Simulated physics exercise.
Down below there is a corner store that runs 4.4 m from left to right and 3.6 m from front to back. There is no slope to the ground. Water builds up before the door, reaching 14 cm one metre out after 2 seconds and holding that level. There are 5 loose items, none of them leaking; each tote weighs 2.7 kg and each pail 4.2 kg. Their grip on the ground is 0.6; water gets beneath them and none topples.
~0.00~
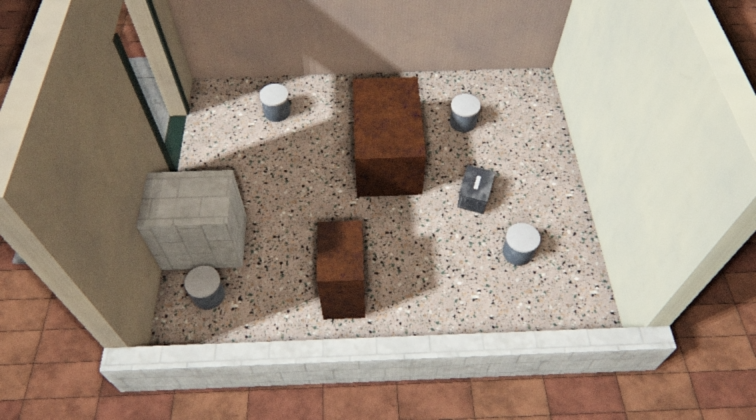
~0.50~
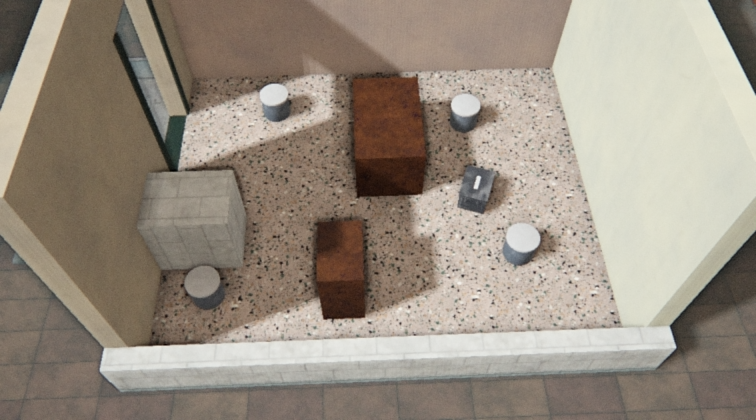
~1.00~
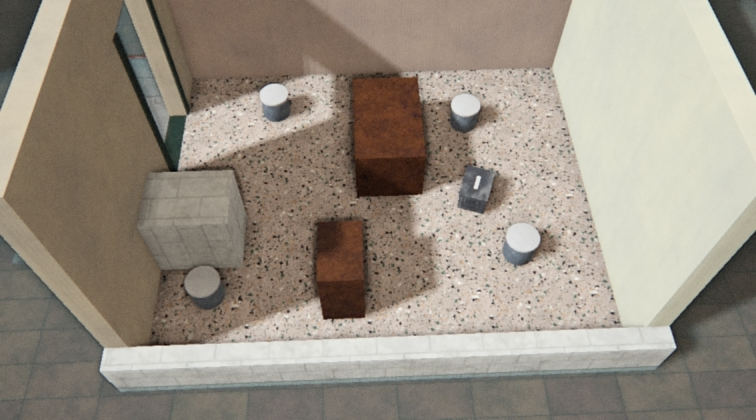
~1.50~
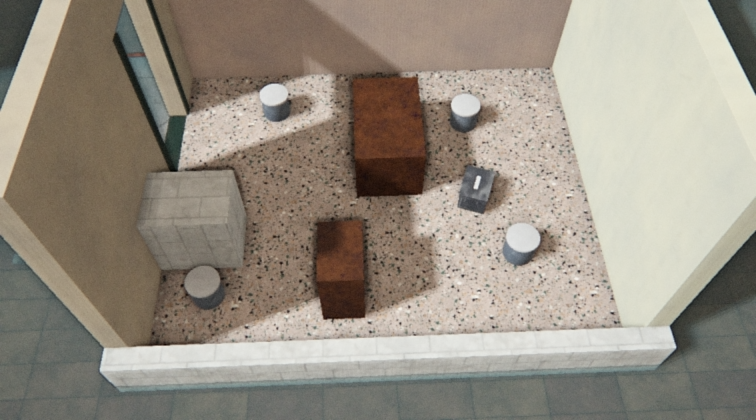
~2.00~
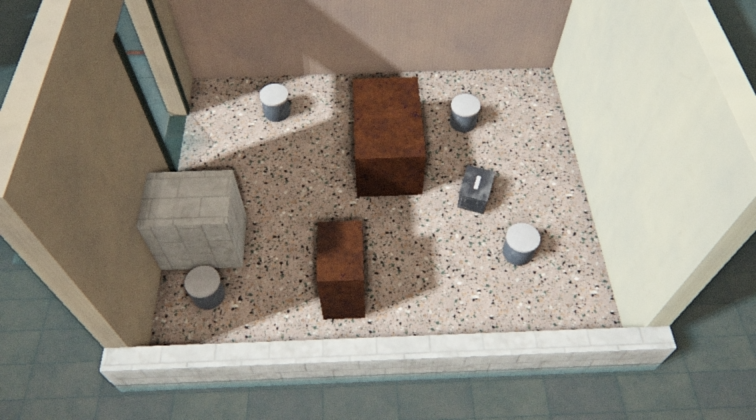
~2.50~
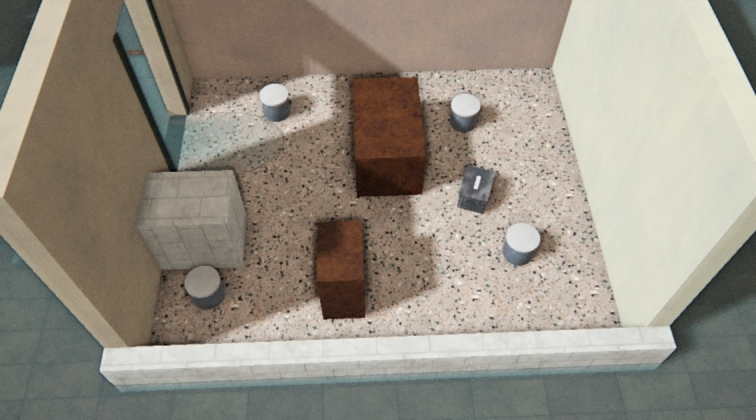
To begin with, reddish paving surrounds a speckled-floored room holding two rusty brown blocks, a pale tiled block and several small grey cylinders. The paving outside dulls to grey, then turns bluish as water covers it, and finally a little water creeps through the left doorway while the objects stay still.
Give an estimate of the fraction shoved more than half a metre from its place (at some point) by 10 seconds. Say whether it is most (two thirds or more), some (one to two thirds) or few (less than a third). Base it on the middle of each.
Few.
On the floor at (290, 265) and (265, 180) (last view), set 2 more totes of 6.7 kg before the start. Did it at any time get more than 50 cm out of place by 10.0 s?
First one stays within it, second one exceeds it.
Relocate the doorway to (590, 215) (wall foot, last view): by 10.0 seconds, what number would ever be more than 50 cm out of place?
Result: 2.
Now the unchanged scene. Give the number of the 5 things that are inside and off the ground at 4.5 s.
The count is 0.
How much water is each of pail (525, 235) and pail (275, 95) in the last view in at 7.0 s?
Some 1 cm at the first, some 4 cm at the second.
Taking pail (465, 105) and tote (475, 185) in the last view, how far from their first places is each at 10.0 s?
Shifts: 0 cm / 10 cm.
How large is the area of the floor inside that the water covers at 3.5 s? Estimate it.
Wet area: Approx. 3.5 m2.
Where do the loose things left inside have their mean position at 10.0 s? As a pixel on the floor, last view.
Around (439, 188).
After 3.5 s 0 of 5 are over 50 cm from their spots; 0 afloat.
After 4.5 s 1 of 5 are over 50 cm from their spots; 0 afloat.
After 7.0 s 1 of 5 are over 50 cm from their spots; 0 afloat.
After 10.0 s 1 of 5 are over 50 cm from their spots, and 1 have been at some point; 1 afloat.
